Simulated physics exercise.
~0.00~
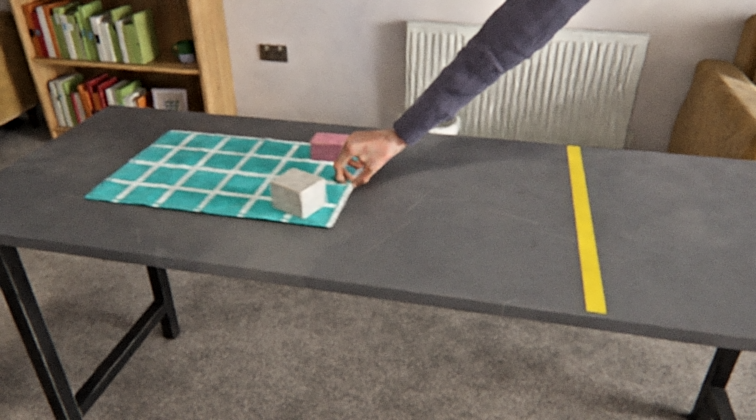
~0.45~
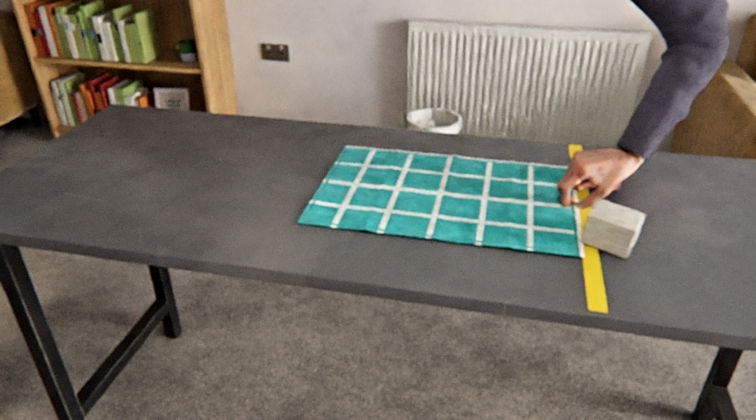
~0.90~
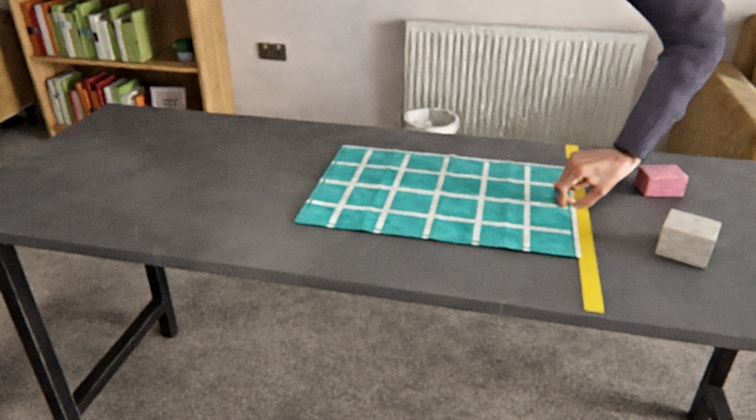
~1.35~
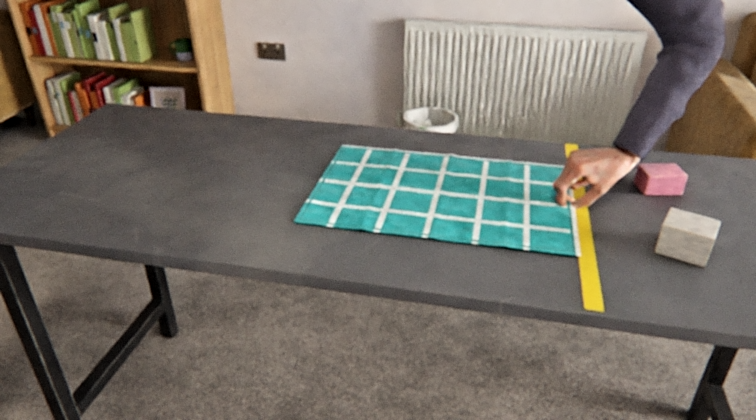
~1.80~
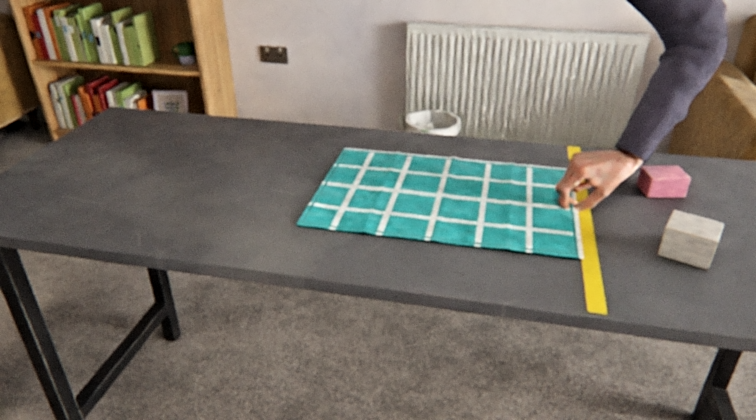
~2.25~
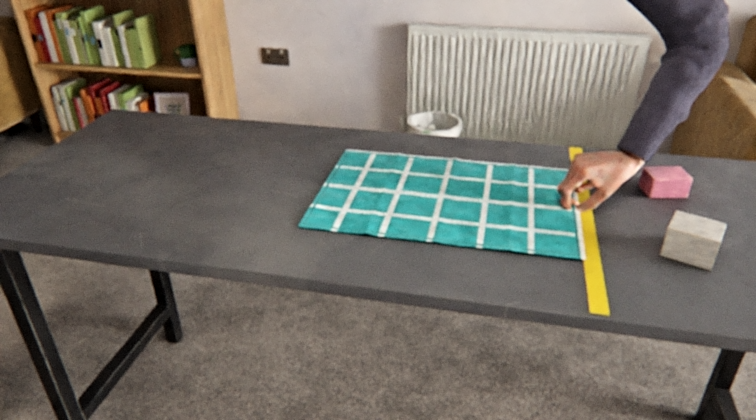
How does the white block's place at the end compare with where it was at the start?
At the start the white block sat on the turquoise place mat towards the left of the table. By the end it was off the mat, on the bare tabletop to the right of the yellow tape.
